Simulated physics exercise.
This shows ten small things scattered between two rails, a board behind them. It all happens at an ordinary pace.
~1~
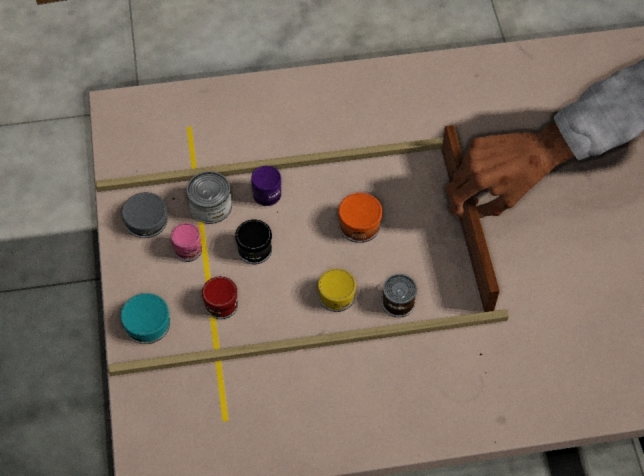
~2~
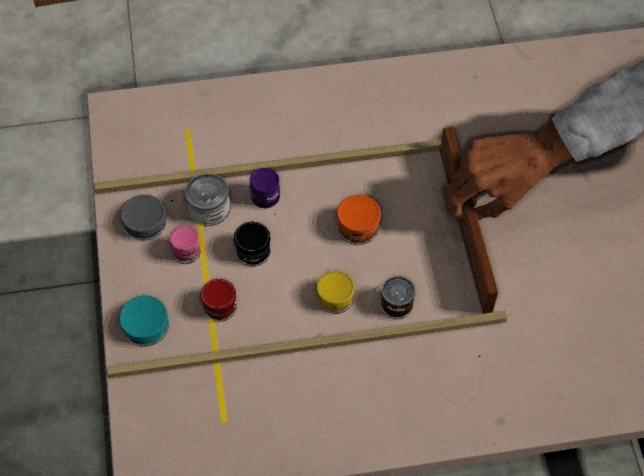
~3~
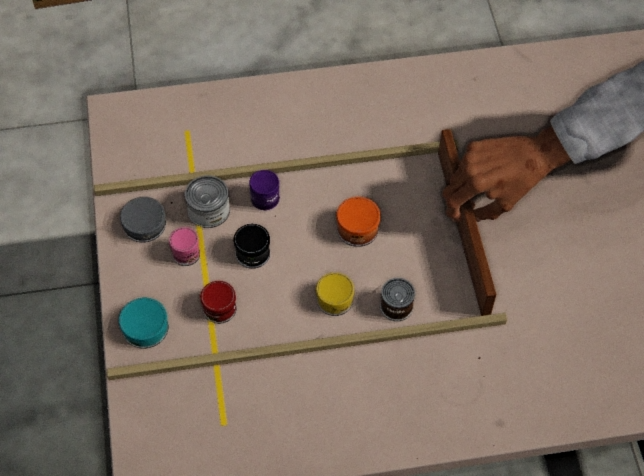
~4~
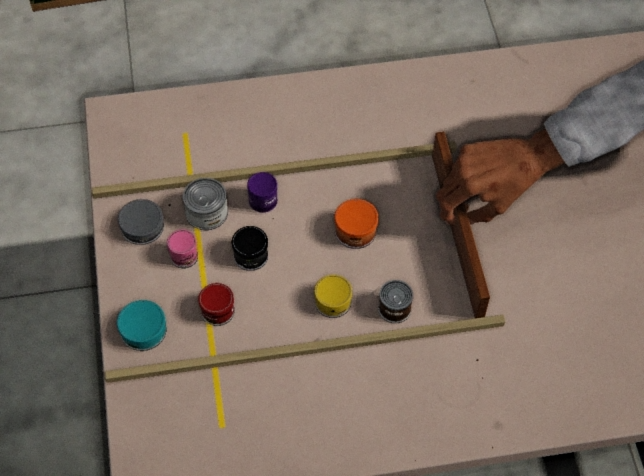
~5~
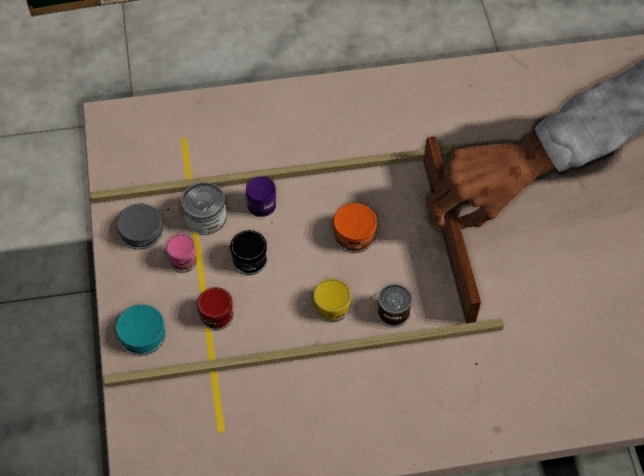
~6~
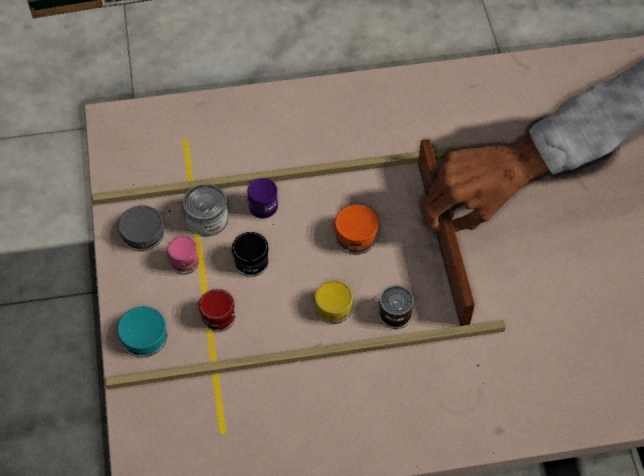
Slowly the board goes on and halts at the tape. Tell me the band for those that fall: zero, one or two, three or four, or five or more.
The number that fall off is zero.
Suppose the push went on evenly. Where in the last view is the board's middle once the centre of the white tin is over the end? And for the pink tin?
Its middle is around (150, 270) and around (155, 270).
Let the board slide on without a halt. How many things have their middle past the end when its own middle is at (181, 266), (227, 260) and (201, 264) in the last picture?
In that order 2, 0 and 0.
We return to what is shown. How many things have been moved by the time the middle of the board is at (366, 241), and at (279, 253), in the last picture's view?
3 and 5.
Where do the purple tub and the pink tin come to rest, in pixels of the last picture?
First (180, 210), then (143, 259).
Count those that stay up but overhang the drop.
That would be 2.
Soon after, none off yet; turquoise tin at rest near (143, 332); grey tin at rest near (142, 228); pink tin at rest near (183, 255).
Then, none off yet; turquoise tin at rest near (143, 332); grey tin at rest near (142, 228); pink tin at rest near (182, 255).
At rest, the number that fall off is zero.
